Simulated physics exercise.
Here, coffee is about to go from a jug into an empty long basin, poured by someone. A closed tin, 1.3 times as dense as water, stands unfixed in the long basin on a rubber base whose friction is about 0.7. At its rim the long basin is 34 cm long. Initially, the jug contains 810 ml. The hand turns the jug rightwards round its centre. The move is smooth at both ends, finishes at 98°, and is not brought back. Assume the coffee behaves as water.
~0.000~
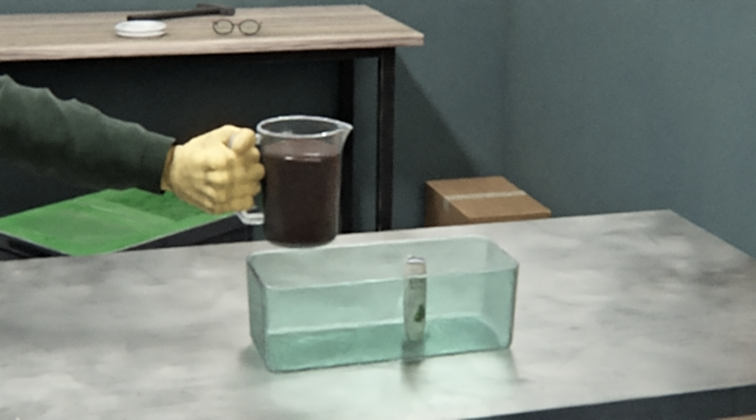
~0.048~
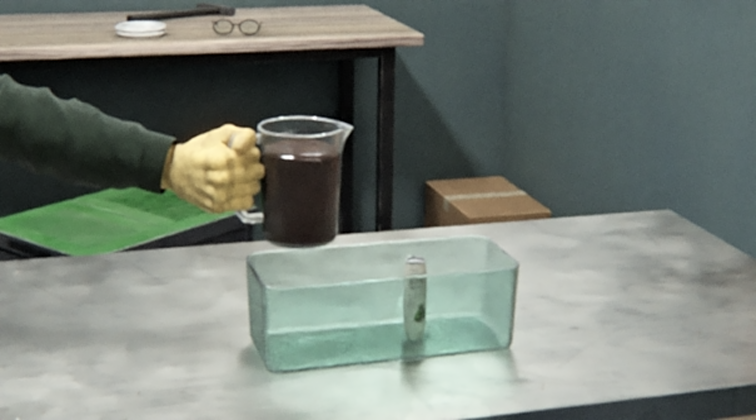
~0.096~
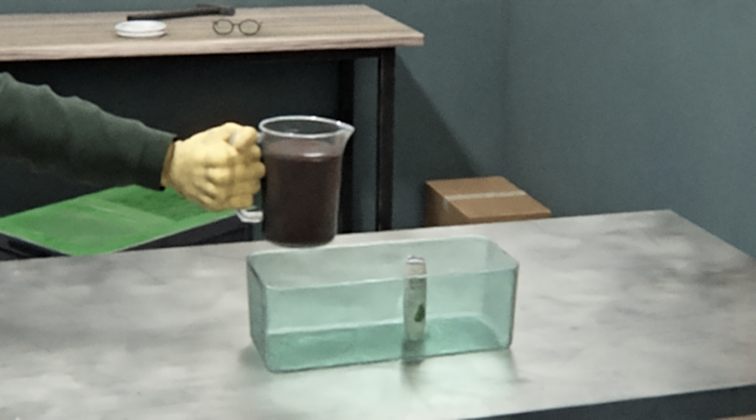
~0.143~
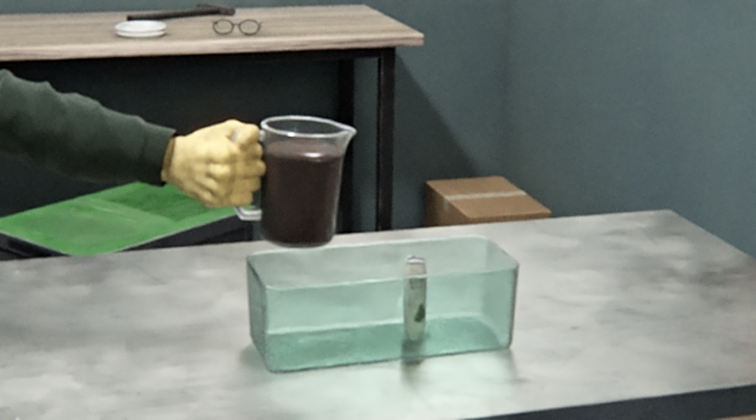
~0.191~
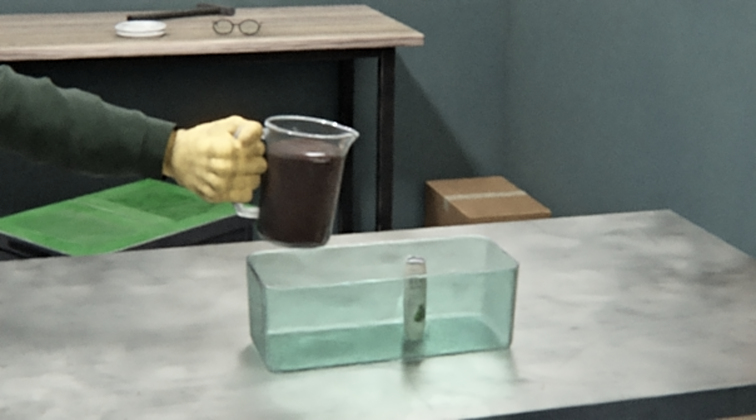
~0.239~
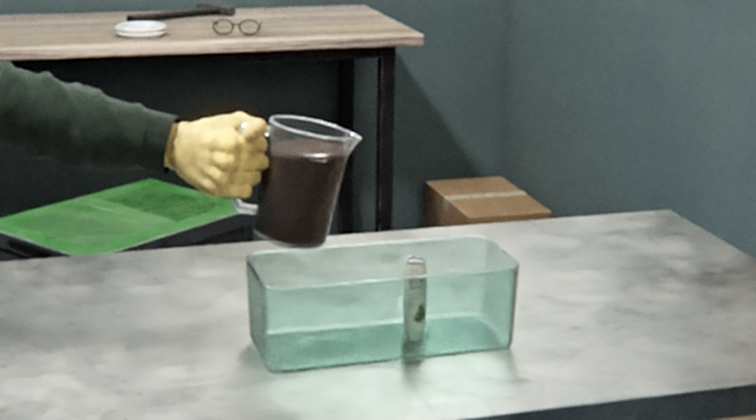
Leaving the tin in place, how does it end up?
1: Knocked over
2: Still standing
1, knocked over.
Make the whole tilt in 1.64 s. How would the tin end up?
Outcome - the tin comes down.
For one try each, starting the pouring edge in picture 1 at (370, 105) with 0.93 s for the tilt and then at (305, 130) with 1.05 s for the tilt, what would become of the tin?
Try 1: Still standing; try 2: Still standing.
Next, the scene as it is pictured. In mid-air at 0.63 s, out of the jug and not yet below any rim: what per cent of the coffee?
Around 10 in a hundred.
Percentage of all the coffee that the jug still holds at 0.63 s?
90 %.
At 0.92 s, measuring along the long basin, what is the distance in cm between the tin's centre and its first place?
Estimate: Around 0 cm.
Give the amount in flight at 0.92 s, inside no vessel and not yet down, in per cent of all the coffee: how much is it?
Around 16 percent of it is airborne.
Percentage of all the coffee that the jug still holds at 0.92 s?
46 in a hundred, give or take.
After 0.63 s the tilt is 64° and 89 per cent is still to pour; the tin stands where it began.
After 0.92 s the tilt is 94° and 47 per cent is still to pour; the tin stands where it began.
After 1.22 s the tilt is 98° and 10 per cent is still to pour; the tin lies on its side.
After 1.55 s the tilt is 98° and 1 per cent is still to pour; the tin lies on its side.
In the end the tin lies on its side.
